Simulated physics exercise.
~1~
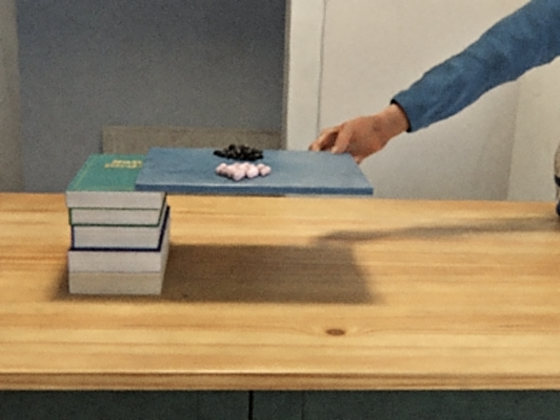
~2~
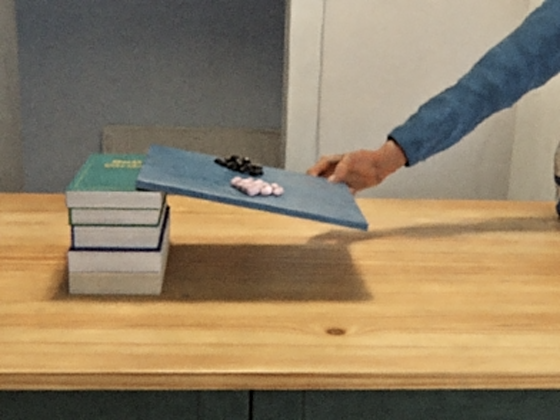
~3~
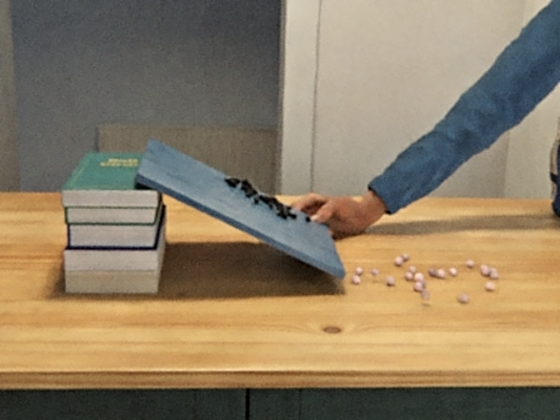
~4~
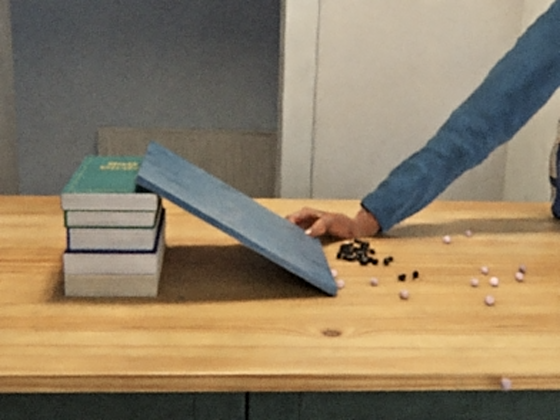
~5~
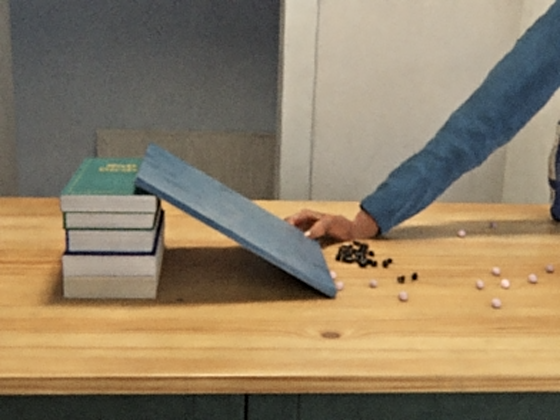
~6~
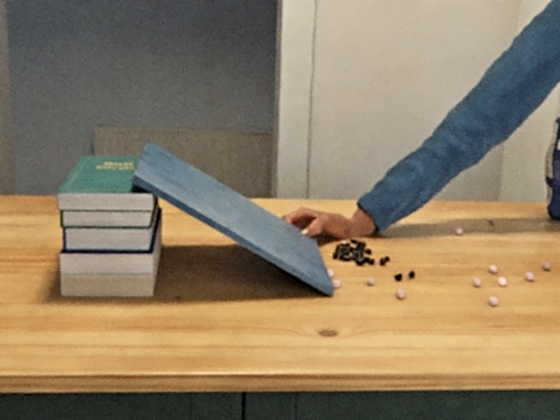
In this clip, a hand lowers the right end of a blue board propped on stacked books, tipping off pale pink pieces, then black ones. The board rests slanted on the wooden counter, with the pink pieces scattered farther right than the clustered black ones.
